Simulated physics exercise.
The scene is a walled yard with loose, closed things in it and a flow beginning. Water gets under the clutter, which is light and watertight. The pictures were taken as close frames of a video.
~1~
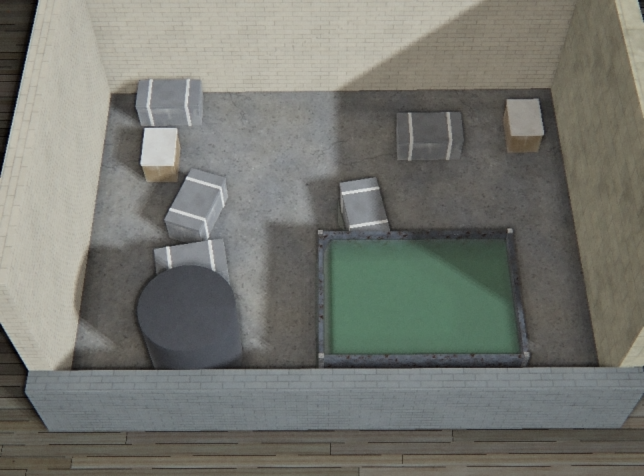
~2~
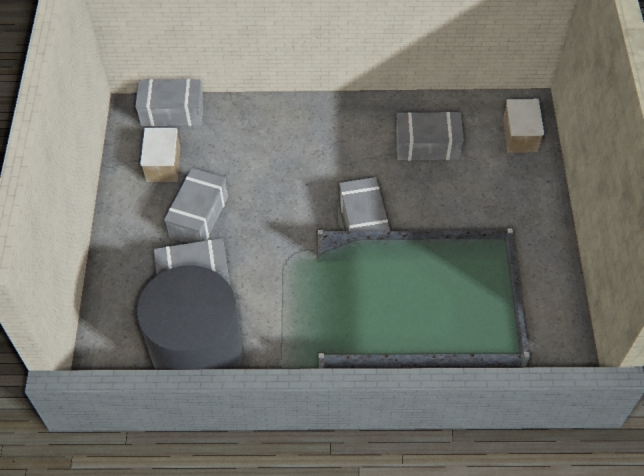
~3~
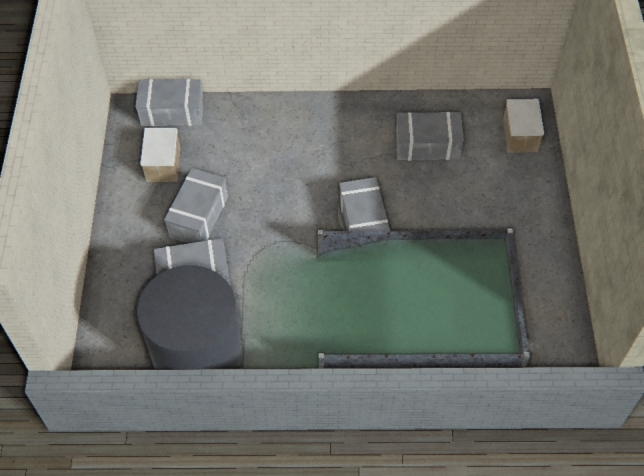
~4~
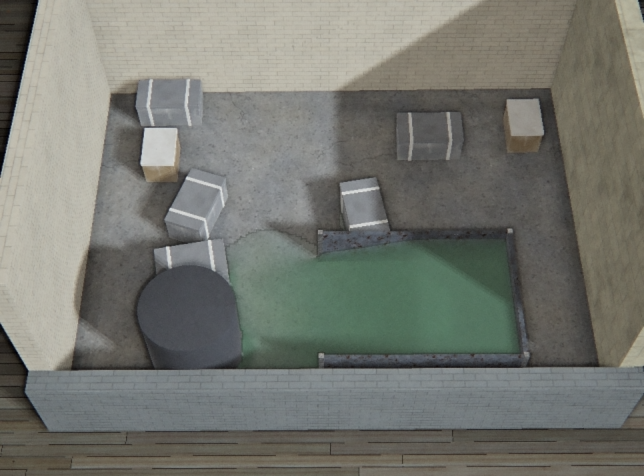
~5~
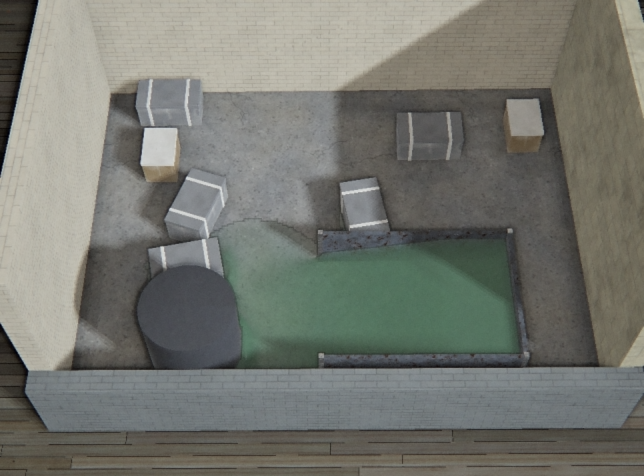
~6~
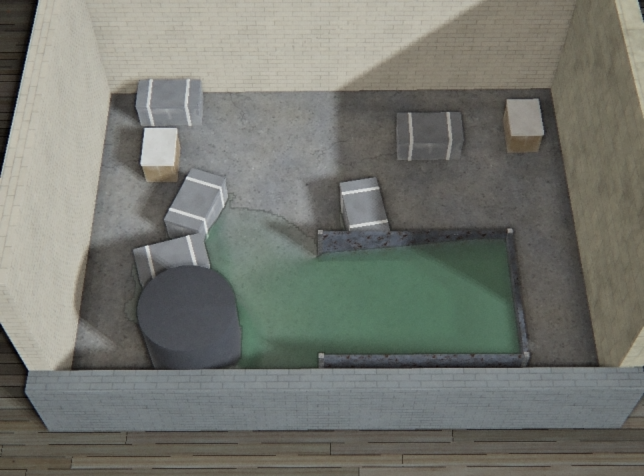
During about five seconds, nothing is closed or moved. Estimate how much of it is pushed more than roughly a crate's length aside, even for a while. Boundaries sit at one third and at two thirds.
It lands in the middle band.
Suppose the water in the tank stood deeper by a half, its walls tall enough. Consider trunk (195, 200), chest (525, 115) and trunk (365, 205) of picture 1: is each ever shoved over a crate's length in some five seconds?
Object 1: Covered it. Object 2: Didn't cover it. Object 3: Didn't cover it.
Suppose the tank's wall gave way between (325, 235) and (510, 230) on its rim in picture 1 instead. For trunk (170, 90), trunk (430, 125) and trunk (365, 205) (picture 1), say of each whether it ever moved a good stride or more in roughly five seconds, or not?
Order as asked: Sent that far; sent that far; sent that far.
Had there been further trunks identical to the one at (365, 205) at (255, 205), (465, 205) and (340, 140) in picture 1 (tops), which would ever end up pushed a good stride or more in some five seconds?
So, in order, the copies go a long way, nowhere much, nowhere much.
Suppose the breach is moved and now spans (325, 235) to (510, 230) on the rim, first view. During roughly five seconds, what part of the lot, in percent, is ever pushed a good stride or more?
Roughly 70 in a hundred.
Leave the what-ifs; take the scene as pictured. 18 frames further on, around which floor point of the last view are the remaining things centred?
Roughly at (274, 159).
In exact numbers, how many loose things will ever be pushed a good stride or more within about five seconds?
I make it 4 of them.
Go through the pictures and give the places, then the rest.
In the first frame, a trunk at (191, 260) rests on the ground; a trunk at (196, 198), on the bottom; 0 of 7 have shifted.
In the second frame, a trunk at (191, 260) rests on the ground; a trunk at (196, 198) rests on the ground; 0 of 7 have shifted.
In the third frame, a trunk at (191, 260), on the bottom; a trunk at (196, 198), on the bottom; 0 of 7 have shifted.
In the fourth frame, a trunk at (191, 260) rests on the ground; a trunk at (196, 198), on the bottom; 0 of 7 have shifted.
In the fifth frame, a trunk at (185, 259), on the bottom, close to its start; a trunk at (196, 198) rests on the ground; 1 of 7 have shifted.
In the sixth frame, a trunk at (171, 257) rests on the ground, close to its start; a trunk at (196, 198) rests on the ground; 1 of 7 have shifted.
A moment on, 1 of 7 are well off their spots; 0 afloat.
Next, 2 of 7 are well off their spots; 2 afloat.
Later, 2 of 7 are well off their spots; 4 afloat.
In the end, 4 of 7 are well off their spots, and 4 have been at some point; 4 afloat.
